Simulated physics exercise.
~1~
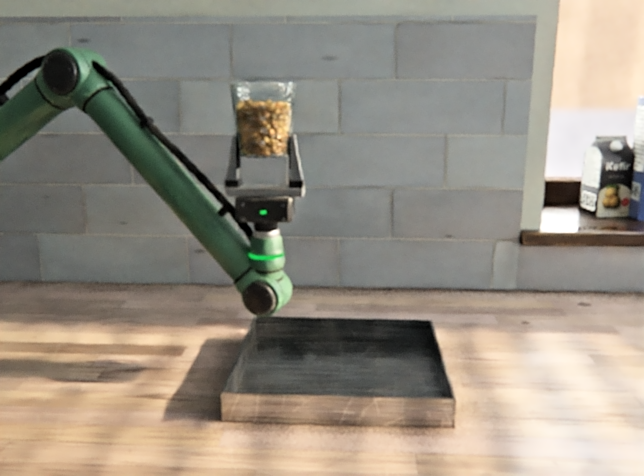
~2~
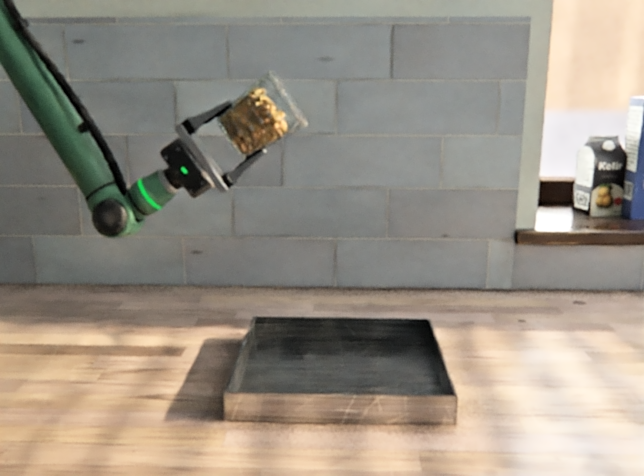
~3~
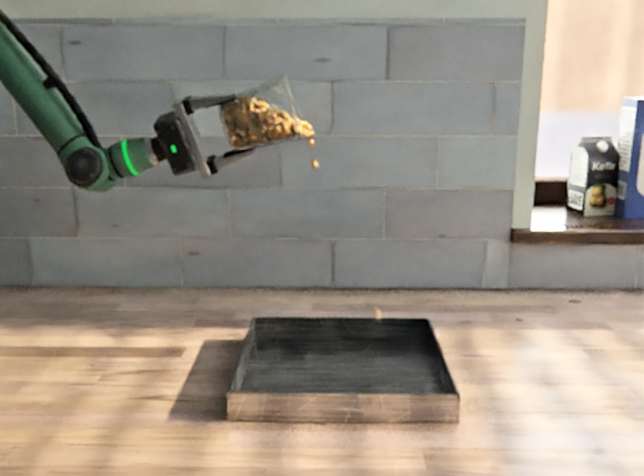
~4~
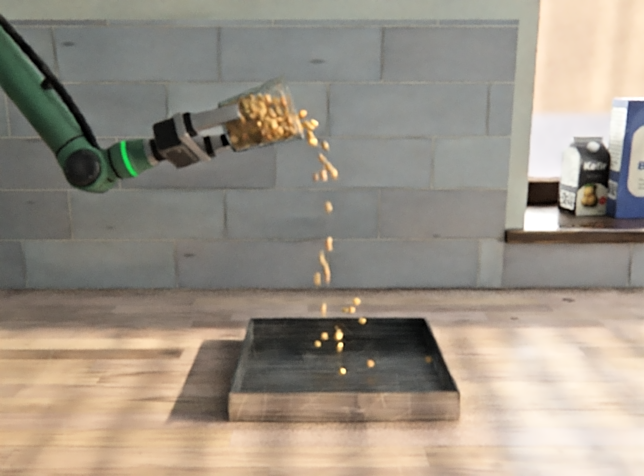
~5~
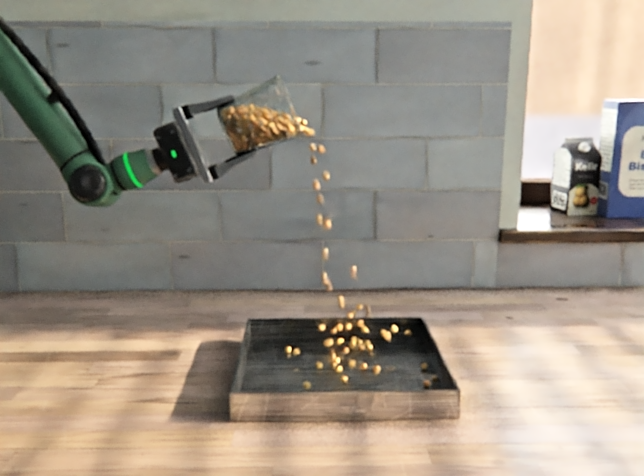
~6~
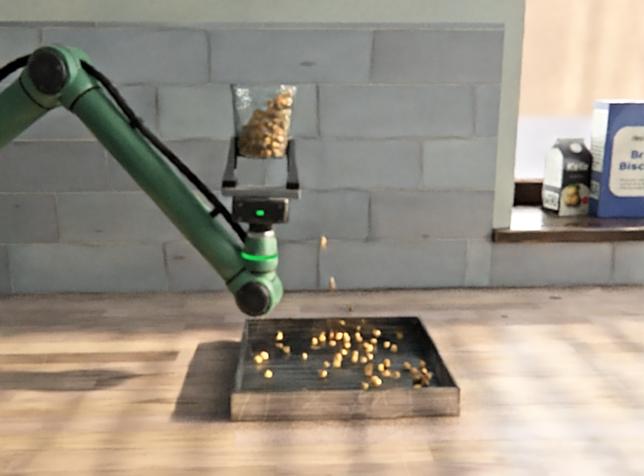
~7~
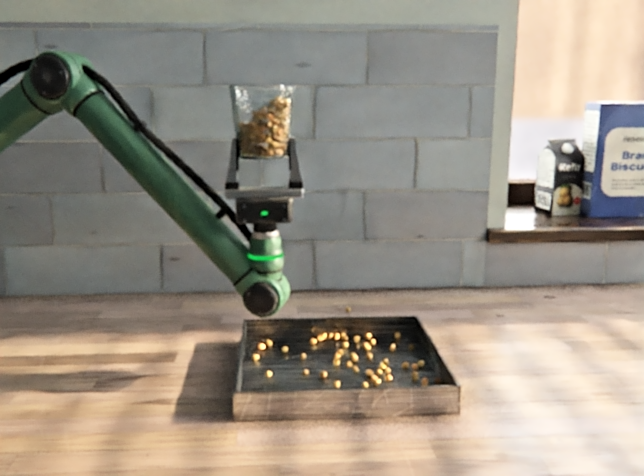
Above a wooden table, a green robot arm tips chickpeas into a tray, then straightens the part-full beaker.
